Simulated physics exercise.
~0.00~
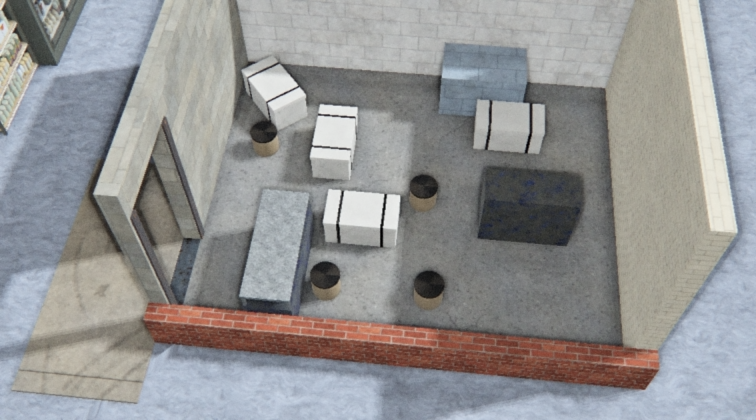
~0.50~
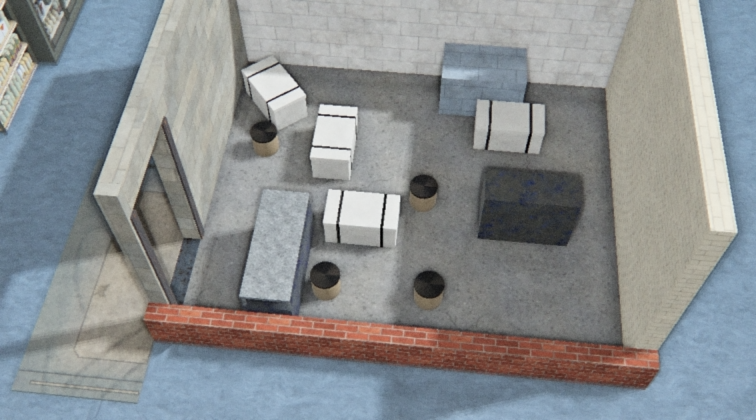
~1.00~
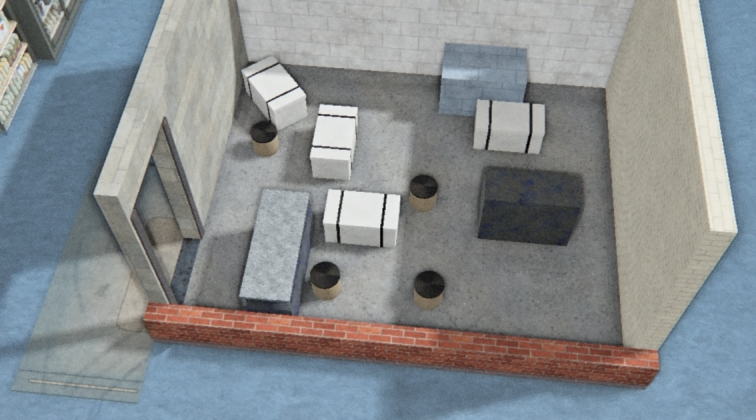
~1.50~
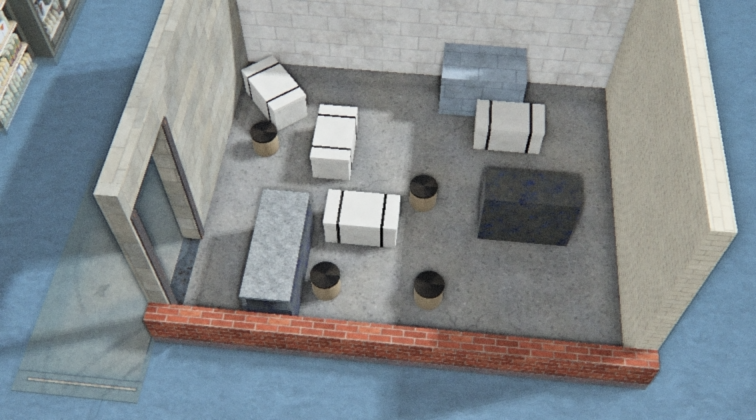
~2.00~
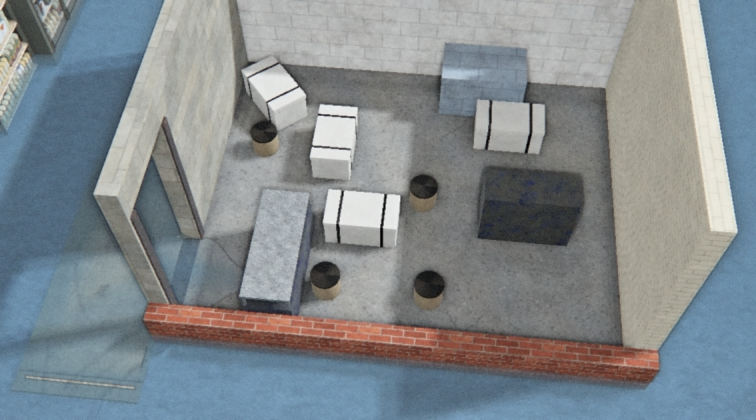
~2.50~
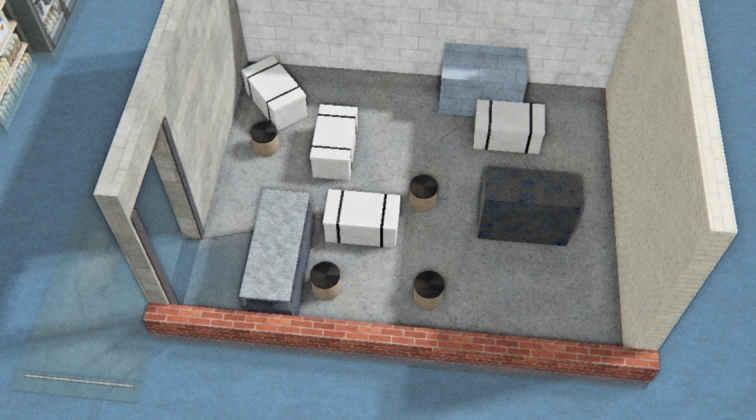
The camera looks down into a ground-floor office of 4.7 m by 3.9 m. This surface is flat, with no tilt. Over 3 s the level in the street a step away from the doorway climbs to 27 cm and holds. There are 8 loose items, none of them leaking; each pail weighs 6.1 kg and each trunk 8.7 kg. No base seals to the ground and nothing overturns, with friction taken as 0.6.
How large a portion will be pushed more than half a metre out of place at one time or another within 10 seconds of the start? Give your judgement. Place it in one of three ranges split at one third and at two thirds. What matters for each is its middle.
Range: The middle, one to two thirds.
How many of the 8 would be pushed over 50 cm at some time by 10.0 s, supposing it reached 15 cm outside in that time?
You'd get 1 in that case.
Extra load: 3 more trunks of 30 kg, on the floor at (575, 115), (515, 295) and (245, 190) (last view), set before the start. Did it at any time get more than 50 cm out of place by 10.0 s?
One by one, in that order: Below it, below it, above it.
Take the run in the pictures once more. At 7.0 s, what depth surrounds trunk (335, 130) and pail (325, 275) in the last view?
5 and 1 cm.
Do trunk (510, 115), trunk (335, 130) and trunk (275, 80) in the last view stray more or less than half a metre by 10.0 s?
In that order: Less, over, more.
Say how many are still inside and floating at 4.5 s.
Count: 0.
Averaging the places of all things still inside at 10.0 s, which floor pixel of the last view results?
(406, 227).
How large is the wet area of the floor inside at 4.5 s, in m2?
Some 6.0 m2 of it.
After 3.5 s 0 of 8 are over 50 cm from their spots; 0 afloat.
After 4.5 s 0 of 8 are over 50 cm from their spots; 0 afloat.
After 7.0 s 3 of 8 are over 50 cm from their spots; 2 afloat.
After 10.0 s 4 of 8 are over 50 cm from their spots, and 4 have been at some point; 4 afloat.
